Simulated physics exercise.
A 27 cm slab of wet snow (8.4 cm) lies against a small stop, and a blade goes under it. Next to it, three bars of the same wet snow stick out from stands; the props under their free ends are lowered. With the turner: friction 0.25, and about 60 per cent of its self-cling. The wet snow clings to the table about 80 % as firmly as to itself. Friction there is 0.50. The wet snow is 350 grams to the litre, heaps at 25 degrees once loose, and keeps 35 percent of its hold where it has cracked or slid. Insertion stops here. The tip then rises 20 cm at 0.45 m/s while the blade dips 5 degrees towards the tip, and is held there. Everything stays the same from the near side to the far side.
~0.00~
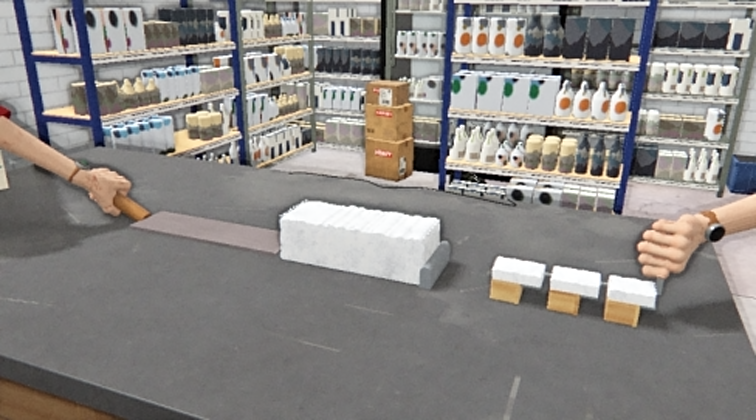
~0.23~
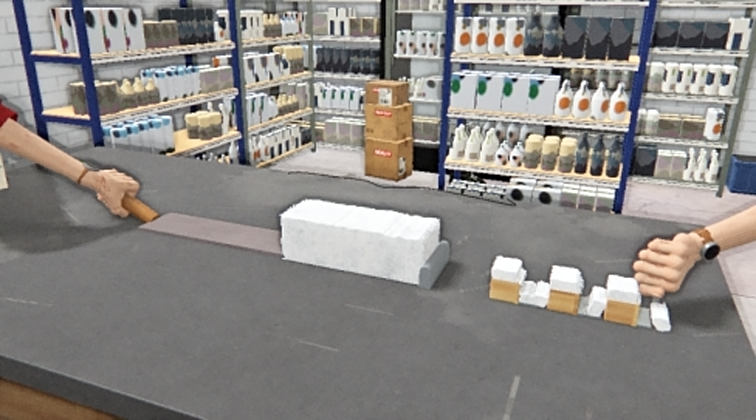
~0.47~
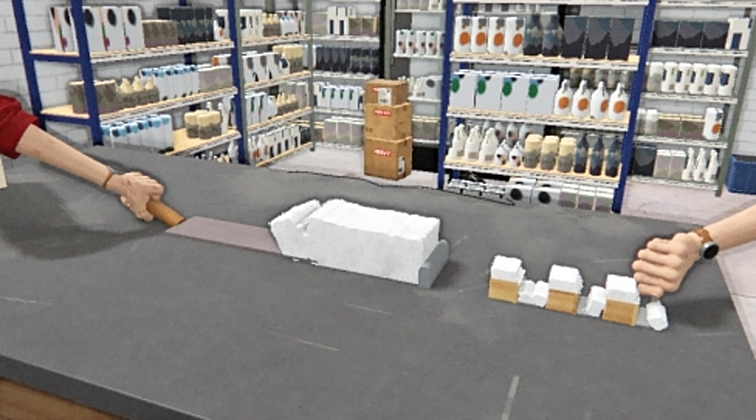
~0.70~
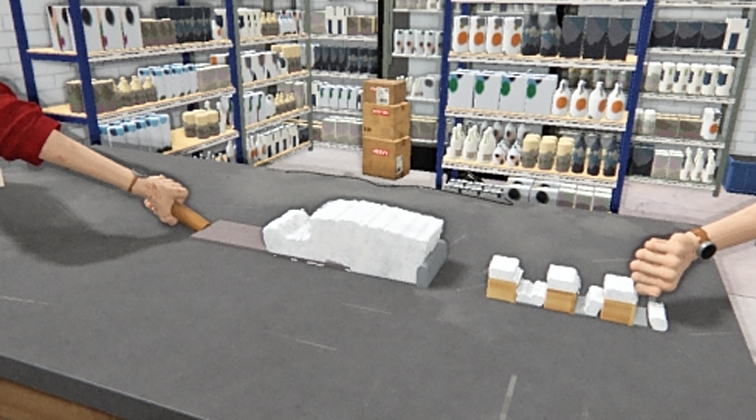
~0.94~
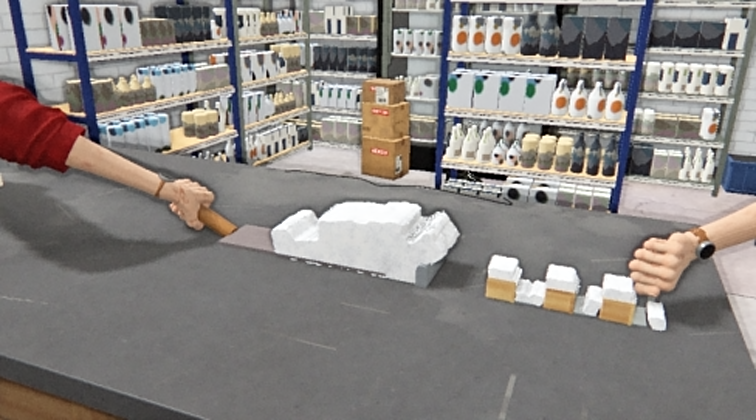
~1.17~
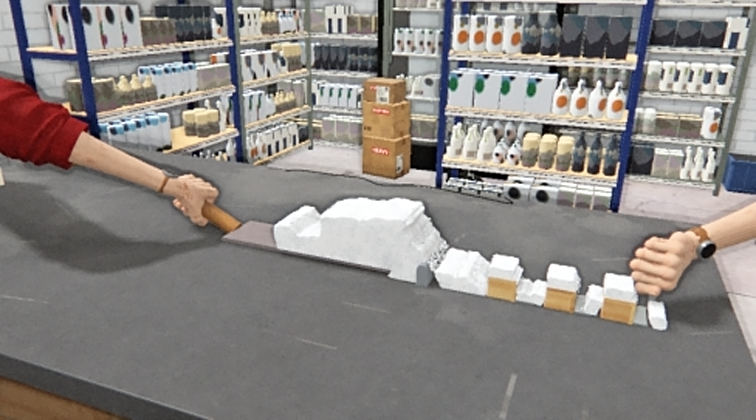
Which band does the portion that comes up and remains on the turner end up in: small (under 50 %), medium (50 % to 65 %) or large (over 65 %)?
It ends up medium.
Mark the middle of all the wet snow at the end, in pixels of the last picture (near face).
Look around (373, 186) on the near face.
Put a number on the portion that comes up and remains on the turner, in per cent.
60 %.
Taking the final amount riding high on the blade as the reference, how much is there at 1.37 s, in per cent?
Around 50 out of 100.
After 1.37 s, the tip is 9.4 cm up.
After 1.60 s, the tip is 19 cm up.
After 1.84 s, the tip is 20 cm up and 60 % is riding high on the blade.
After 2.07 s, the tip is 20 cm up and 60 % is riding high on the blade.
After 2.17 s, the tip is 20 cm up and 60 % is riding high on the blade.
